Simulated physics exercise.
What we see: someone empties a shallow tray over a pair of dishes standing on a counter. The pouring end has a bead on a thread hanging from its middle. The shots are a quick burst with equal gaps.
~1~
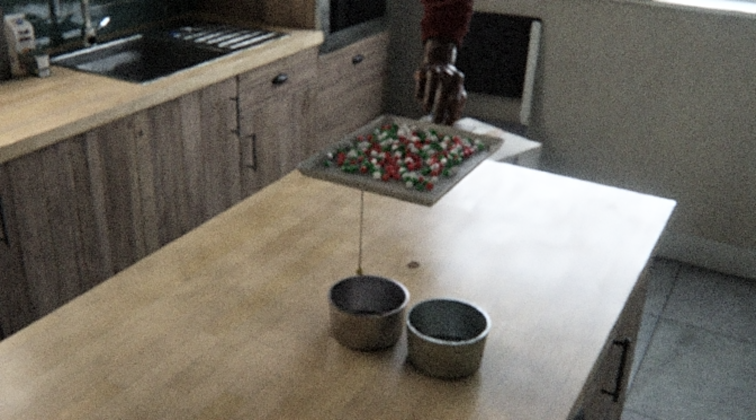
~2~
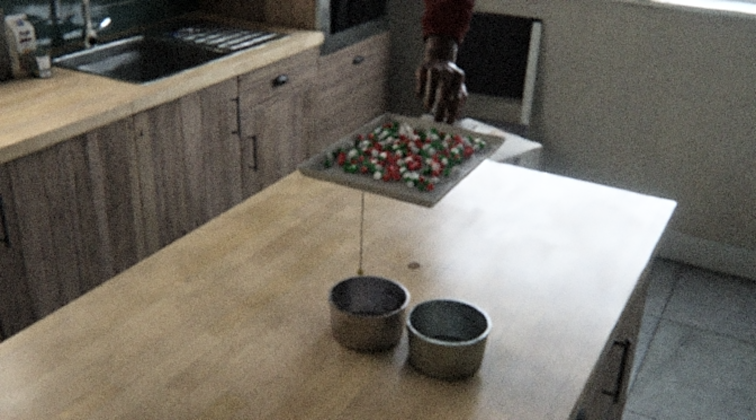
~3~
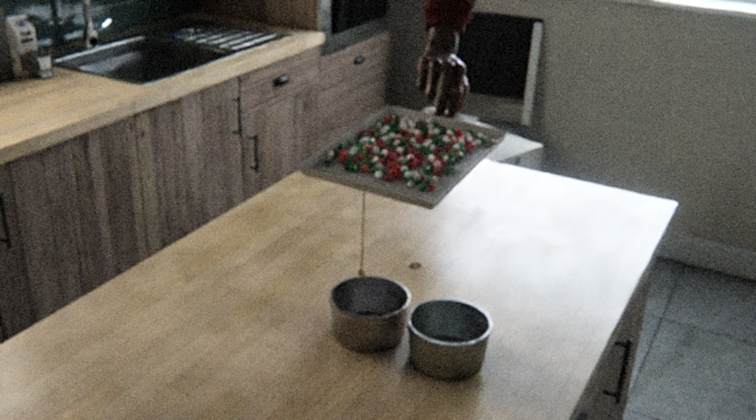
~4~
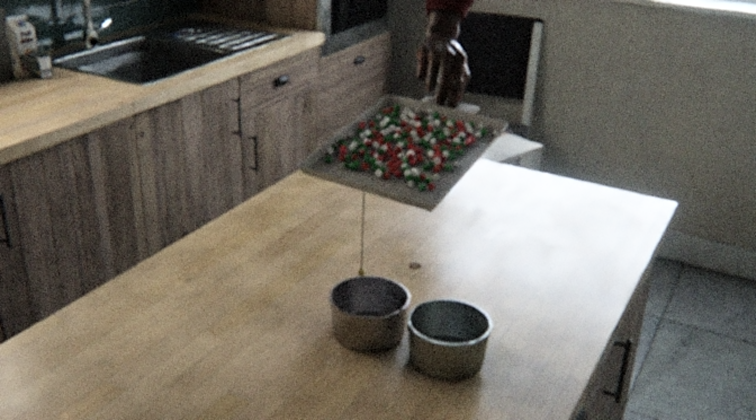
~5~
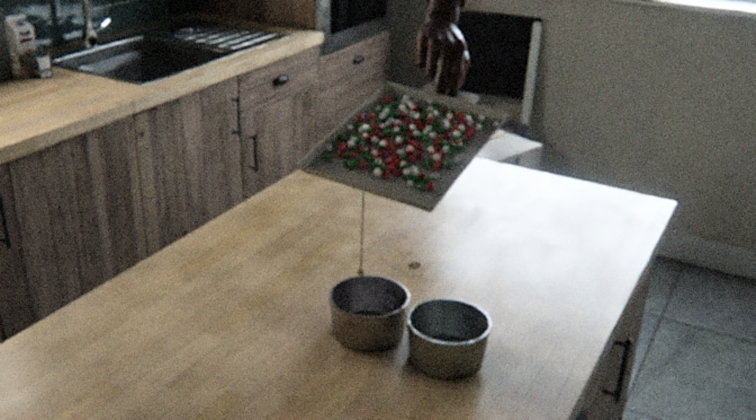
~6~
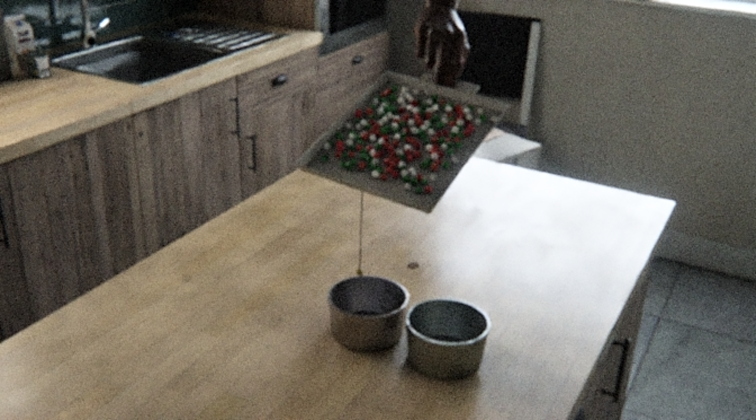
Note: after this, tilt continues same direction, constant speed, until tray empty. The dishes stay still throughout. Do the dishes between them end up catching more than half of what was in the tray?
The catch is a majority of the load.
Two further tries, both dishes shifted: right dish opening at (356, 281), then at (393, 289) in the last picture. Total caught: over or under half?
Taking the tries in order: A minor share, followed by a minor share.
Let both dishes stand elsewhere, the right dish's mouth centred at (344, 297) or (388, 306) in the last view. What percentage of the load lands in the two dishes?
In turn 30 and 70 in a hundred.
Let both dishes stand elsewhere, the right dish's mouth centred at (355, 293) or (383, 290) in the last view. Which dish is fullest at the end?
The first try favours the rightmost one, and the second try favours the rightmost one.
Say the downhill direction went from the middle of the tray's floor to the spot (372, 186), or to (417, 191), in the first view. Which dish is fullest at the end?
For the first place it's the left-side dish, for the second the right-side dish.
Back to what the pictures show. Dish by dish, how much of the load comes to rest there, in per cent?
Left dish 40, right dish 40 %.
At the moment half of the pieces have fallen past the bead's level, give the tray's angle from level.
Near 65 degrees.
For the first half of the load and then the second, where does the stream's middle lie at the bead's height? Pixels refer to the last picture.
Around (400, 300) first; around (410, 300) second.
Shortly afterwards, tray tipped steeply; near a third on the tray; a little in the right dish; a little in the left dish; a little outside both; near a quarter in the air.
Next, tray tipped right over; near a third in the right dish; near a third in the left dish; near a quarter outside both; only a few in the air.
Some moments later, tray tipped past a quarter turn; near a third in the right dish; near a third in the left dish; near a quarter outside both.
In the end, tray tipped past a quarter turn; near a third in the right dish; near a third in the left dish; near a quarter outside both.
